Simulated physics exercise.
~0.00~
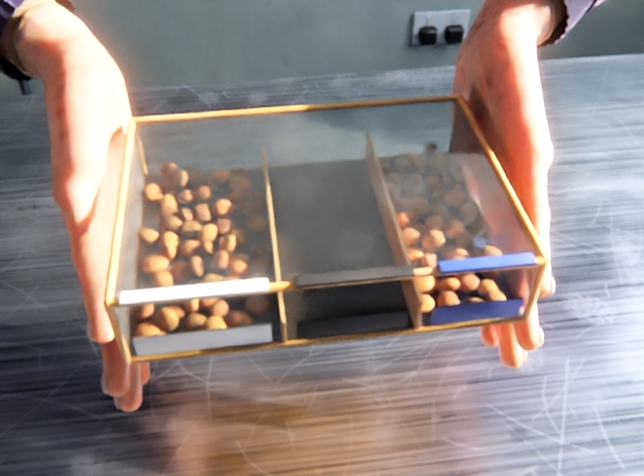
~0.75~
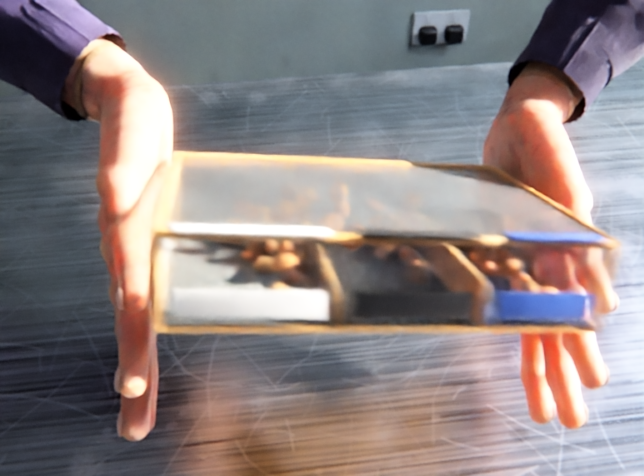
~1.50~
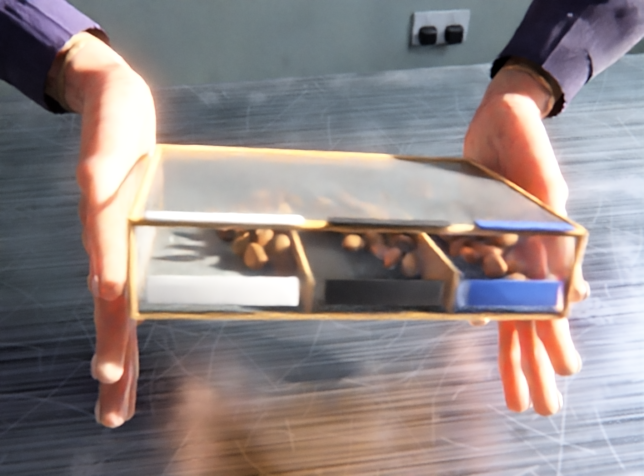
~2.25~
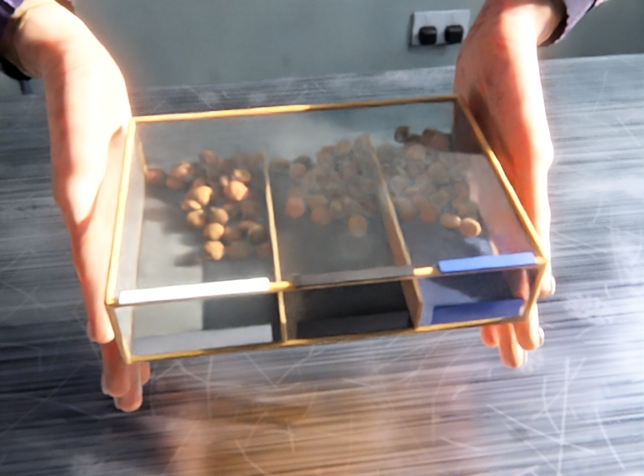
Two hands in dark purple sleeves hold a clear, gold-edged box over a scratched, dark metallic table, seen from the front and slightly above, with a wall socket behind. The box has three compartments, marked white at left, black in the middle and blue at right. At first, small brown pieces fill the white and blue sections while the black one looks empty. The hands tip the box and move it right, then back left, as pieces appear in all three. Finally it returns level, with brown pieces gathered toward the back of every section.
